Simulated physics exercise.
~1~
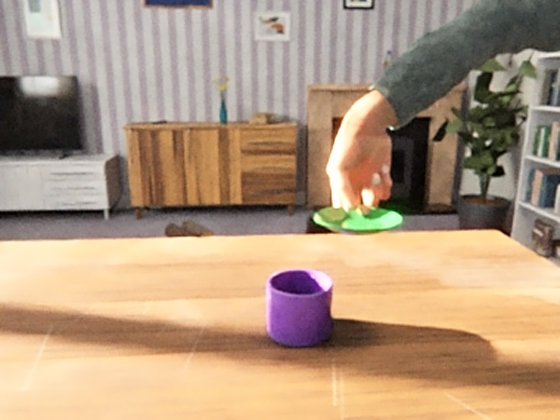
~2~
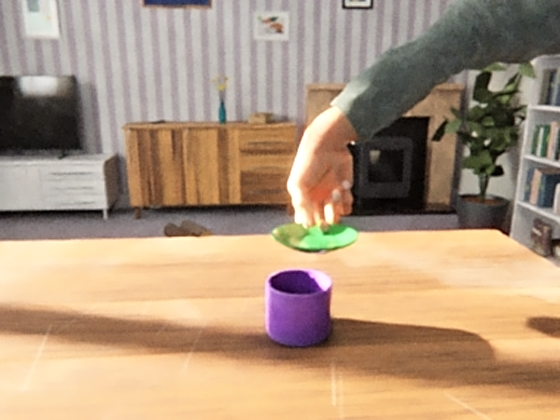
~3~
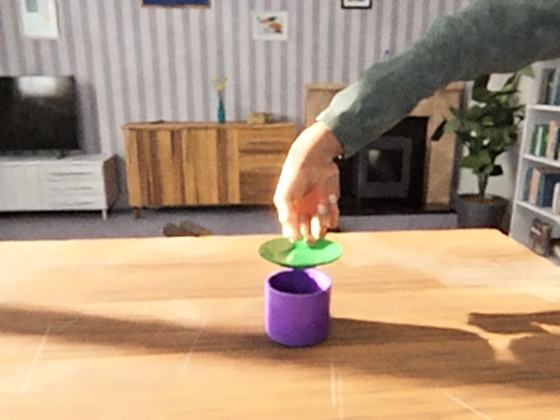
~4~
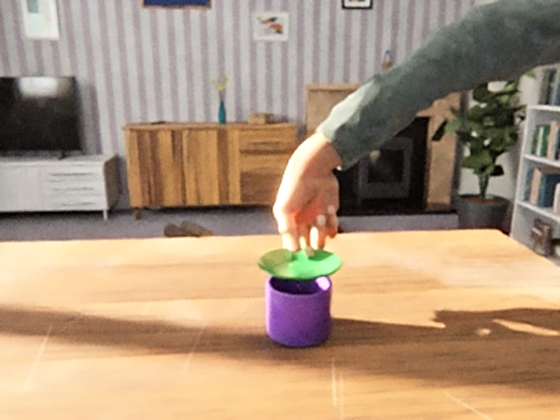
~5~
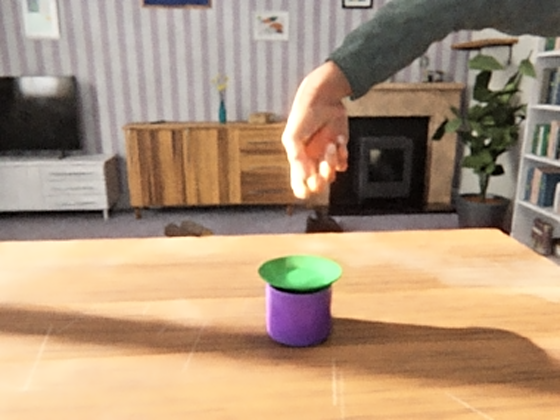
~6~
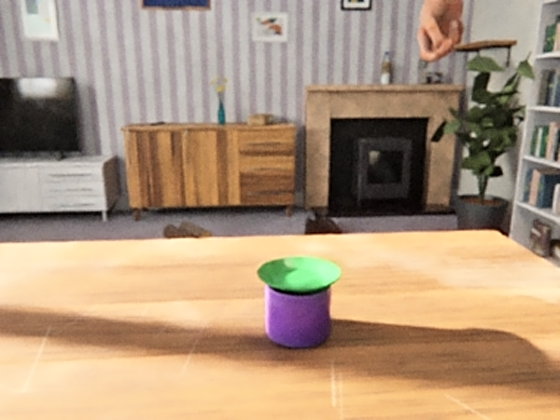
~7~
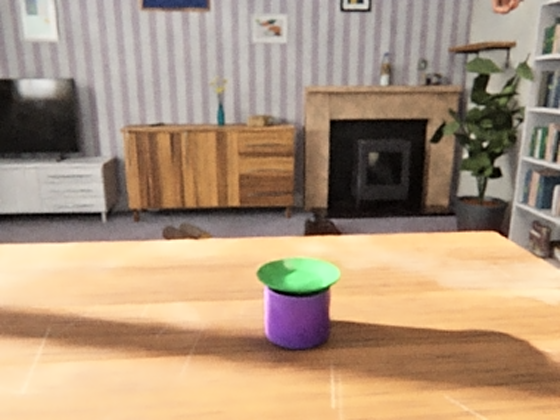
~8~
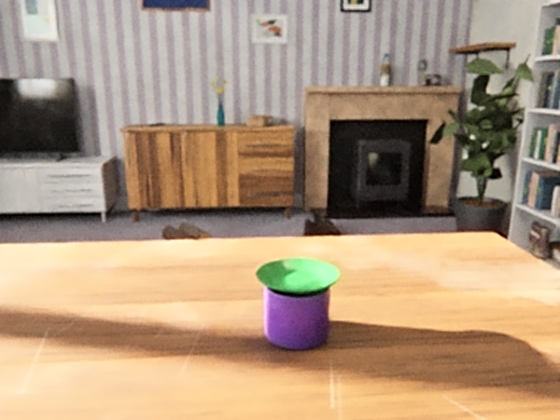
A green plate, held by a hand reaching in from the upper right, hovers over a wooden table in a living room seen from across the tabletop. Below it, near the middle of the table, stands an open purple container; behind are a wooden sideboard, a fireplace, a television at left and a leafy plant at right. The hand carries the plate left and lowers it onto the container. Then it lets go and draws back up to the right, out of sight. The plate does not drop in but stays resting on the rim, covering the opening like a lid.
